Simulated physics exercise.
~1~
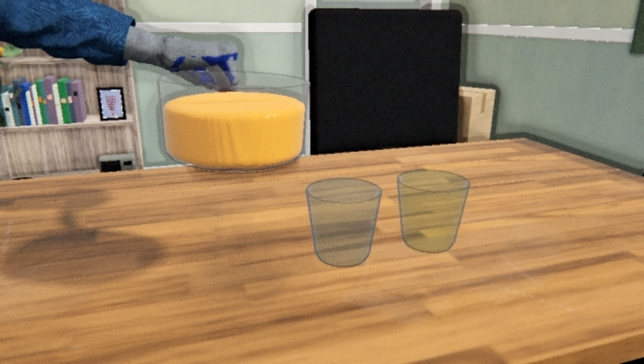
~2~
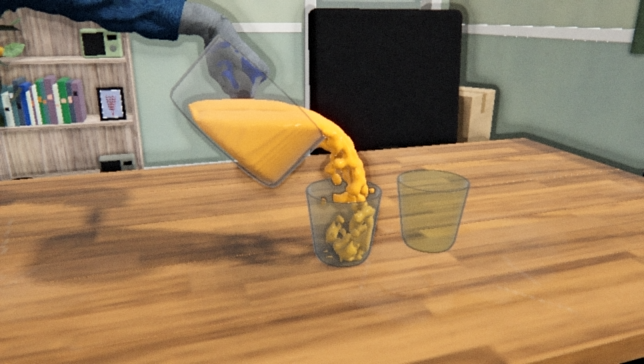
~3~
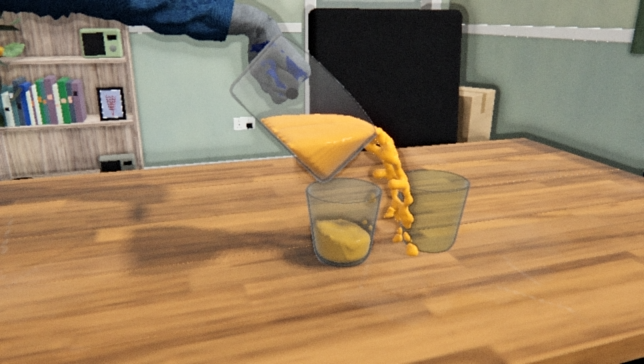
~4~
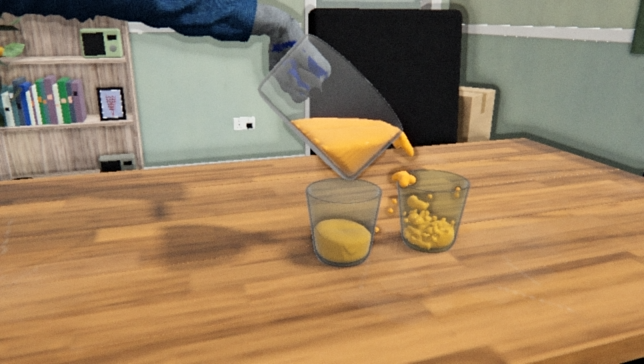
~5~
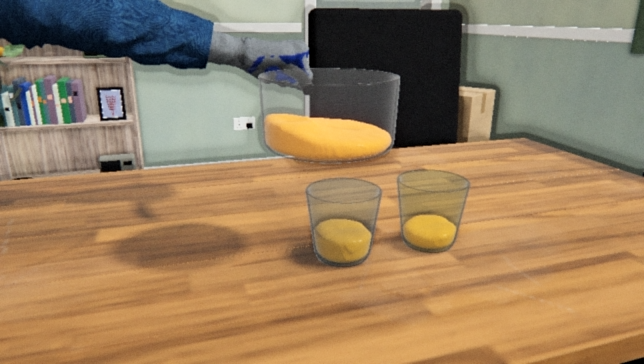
On a wooden table, a gloved hand pours orange juice into two glasses, partly filling both.
